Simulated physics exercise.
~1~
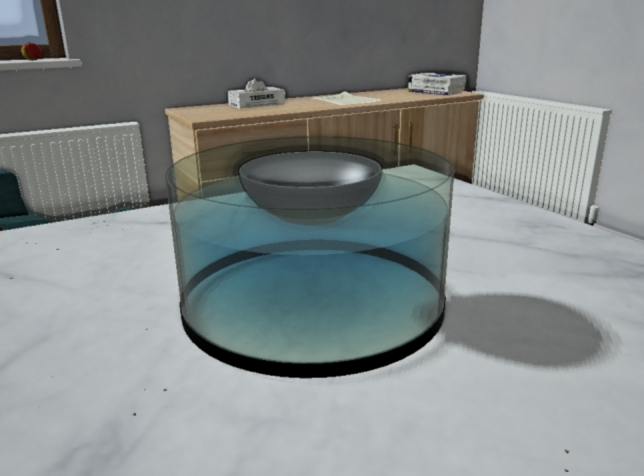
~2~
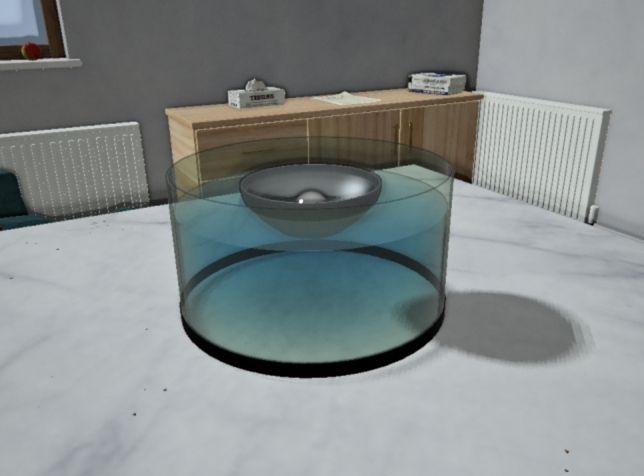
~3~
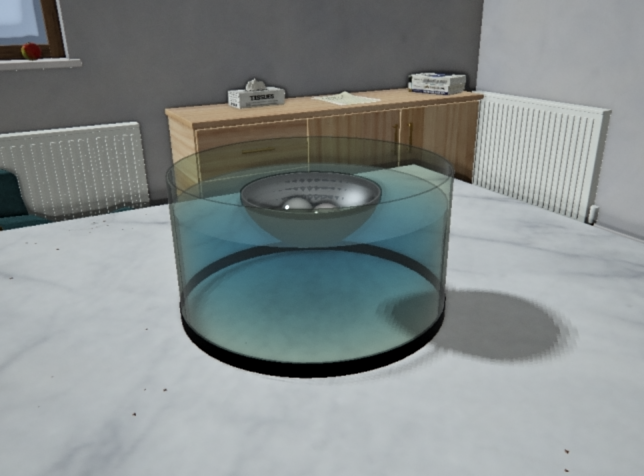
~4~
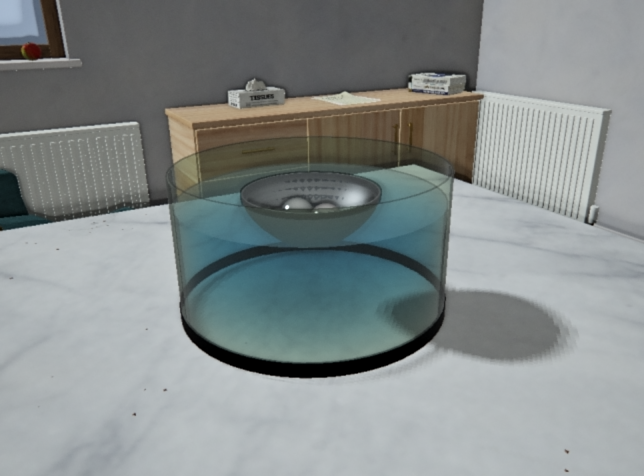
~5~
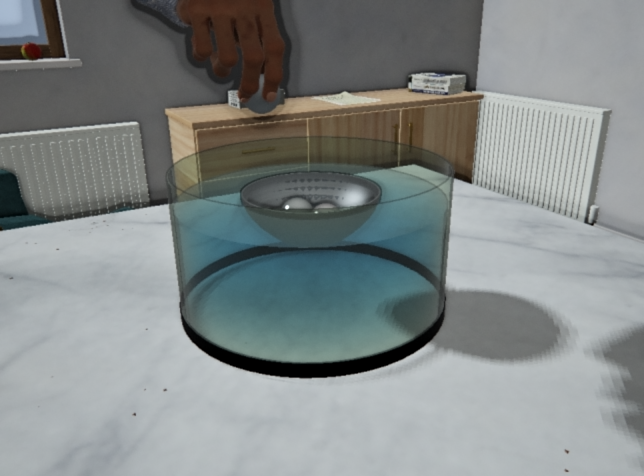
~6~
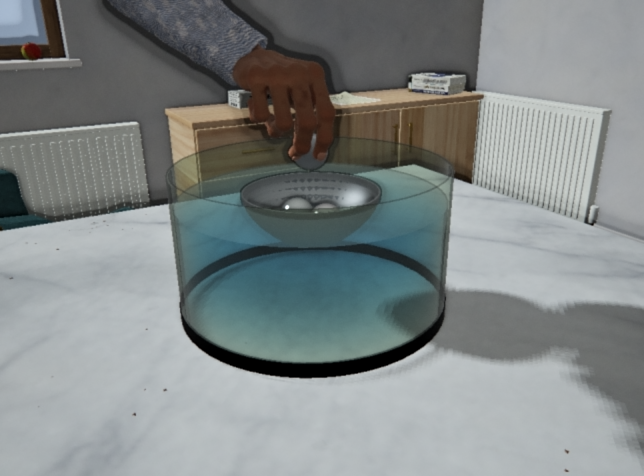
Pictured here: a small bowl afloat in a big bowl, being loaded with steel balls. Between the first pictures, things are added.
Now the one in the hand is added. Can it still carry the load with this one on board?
No, it goes down.
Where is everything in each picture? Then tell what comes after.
In the first frame, small bowl (310, 170) empty; about two thirds of its side above the surface.
In the second frame, small bowl (311, 183) with one aboard; about a third of its side above the surface.
In the third frame, small bowl (311, 192) with two aboard; hardly any of its side above the surface.
In the fourth frame, small bowl (311, 192) with two aboard; hardly any of its side above the surface.
In the fifth frame, small bowl (311, 192) with two aboard; hardly any of its side above the surface; the next steel ball in the hand at (261, 94).
In the sixth frame, small bowl (311, 192) with two aboard; hardly any of its side above the surface; the next steel ball in the hand at (310, 151).
Soon after, the steel ball is in and the small bowl dips.
Later, water pours in over its edge.
In the end, the small bowl lies on the bottom with its load.
